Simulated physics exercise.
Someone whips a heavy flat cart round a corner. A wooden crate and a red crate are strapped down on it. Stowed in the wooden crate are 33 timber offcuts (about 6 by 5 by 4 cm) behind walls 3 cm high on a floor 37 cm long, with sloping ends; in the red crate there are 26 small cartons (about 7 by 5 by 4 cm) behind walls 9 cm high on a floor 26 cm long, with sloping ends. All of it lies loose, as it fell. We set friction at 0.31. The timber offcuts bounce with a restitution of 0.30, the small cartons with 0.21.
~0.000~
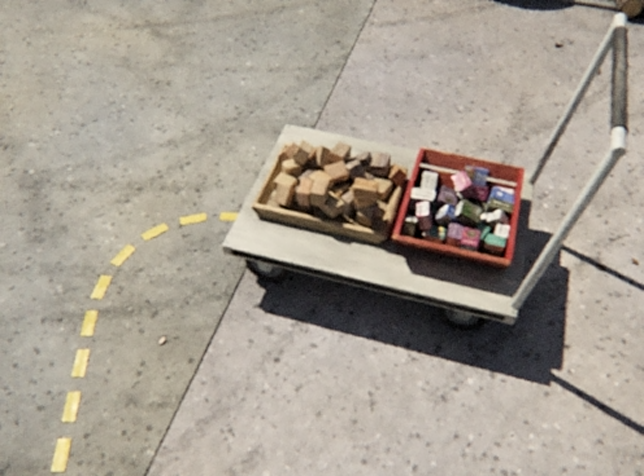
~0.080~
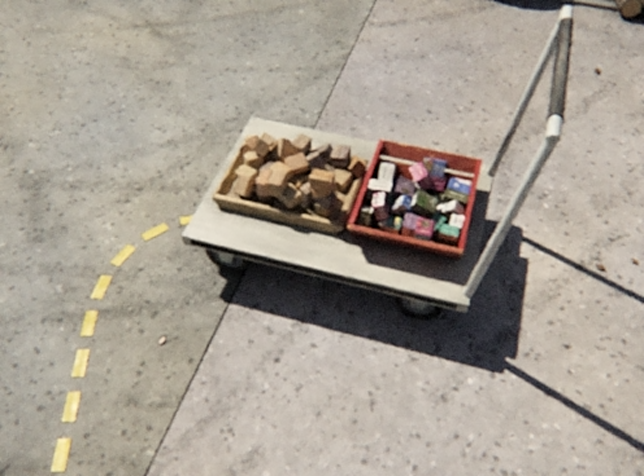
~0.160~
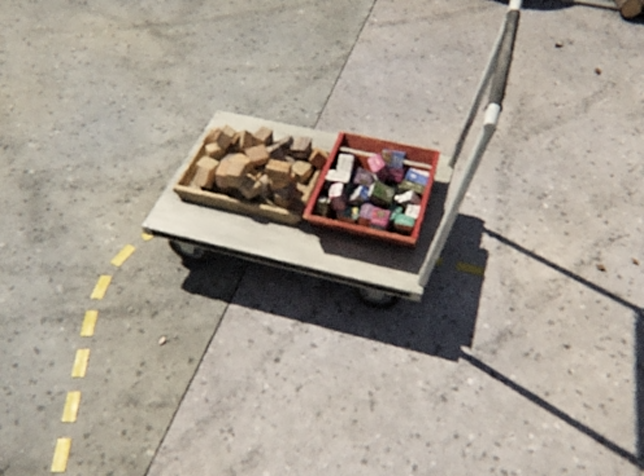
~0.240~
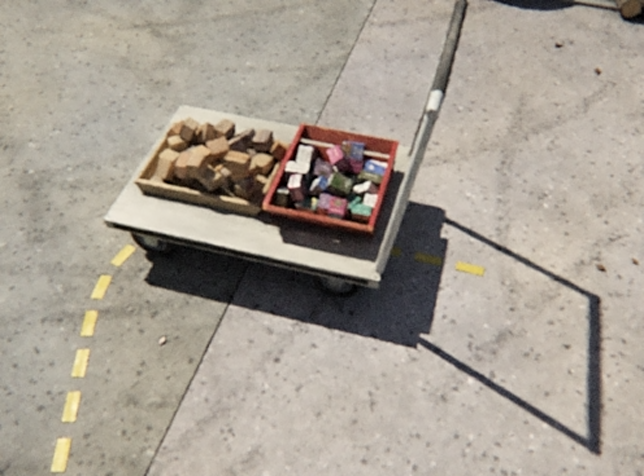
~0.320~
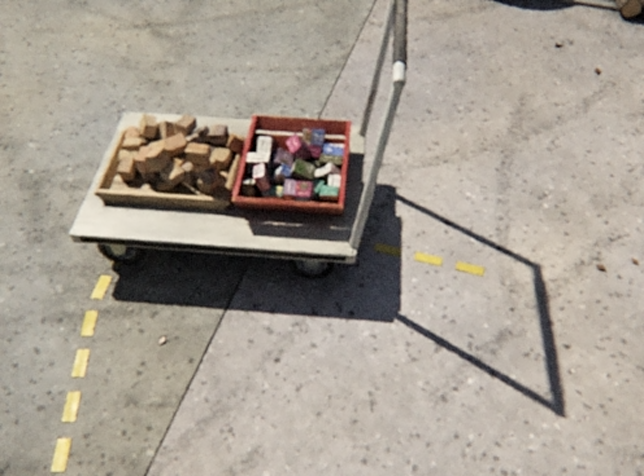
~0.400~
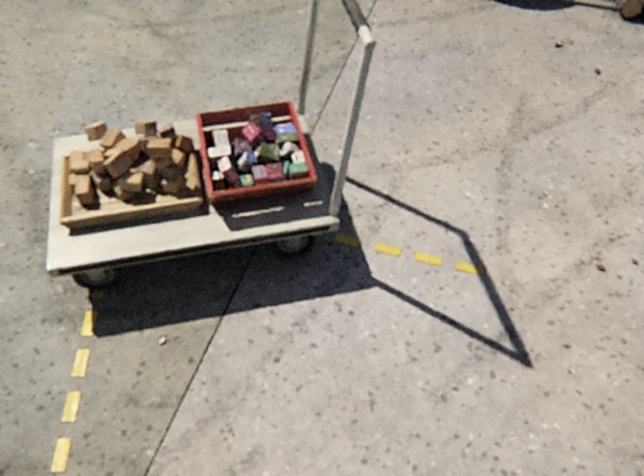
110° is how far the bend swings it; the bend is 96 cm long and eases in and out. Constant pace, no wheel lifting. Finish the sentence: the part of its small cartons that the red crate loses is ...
... less than a sixth.
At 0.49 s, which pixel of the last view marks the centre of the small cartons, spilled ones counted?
The middle is around (208, 146).
After 0.49 s, 7 of 33 out of the wooden crate and 0 of 26 out of the red crate.
After 0.61 s, 12 of 33 out of the wooden crate and 0 of 26 out of the red crate.
After 0.78 s, 13 of 33 out of the wooden crate and 0 of 26 out of the red crate.
Outcome (at 1.23 s), 13 of 33 out of the wooden crate and 0 of 26 out of the red crate. Asked share, 0 of 26, 0 per cent.
